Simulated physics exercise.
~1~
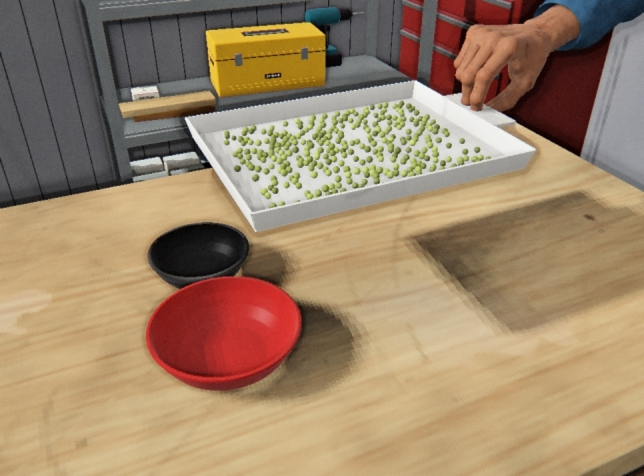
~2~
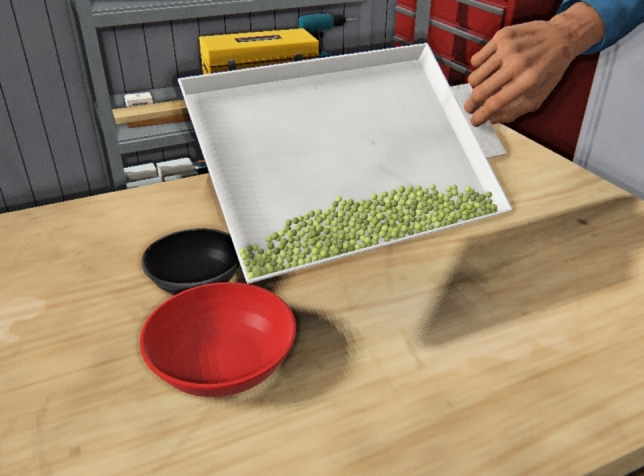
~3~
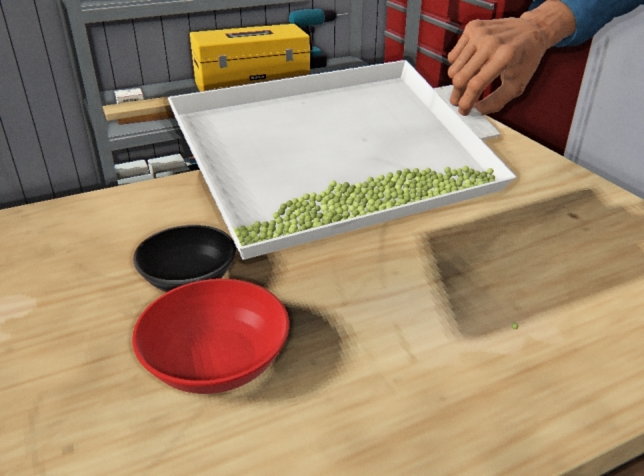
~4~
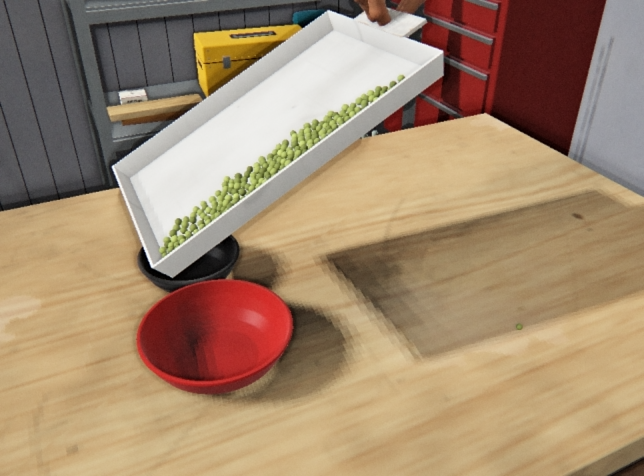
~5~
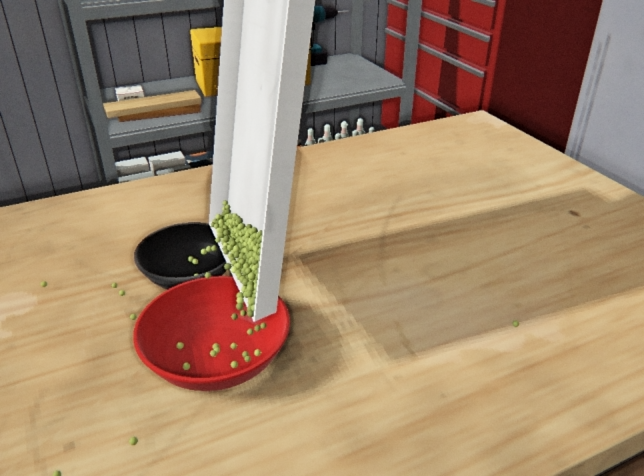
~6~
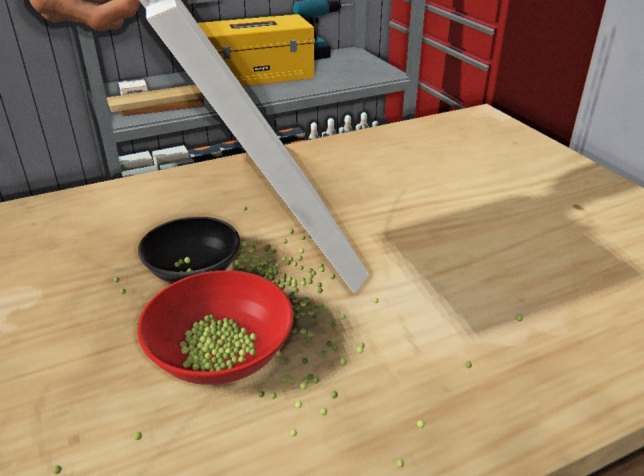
Hand tilting a white tray of green peas over two bowls, some landing in the red bowl, most scattering outside.
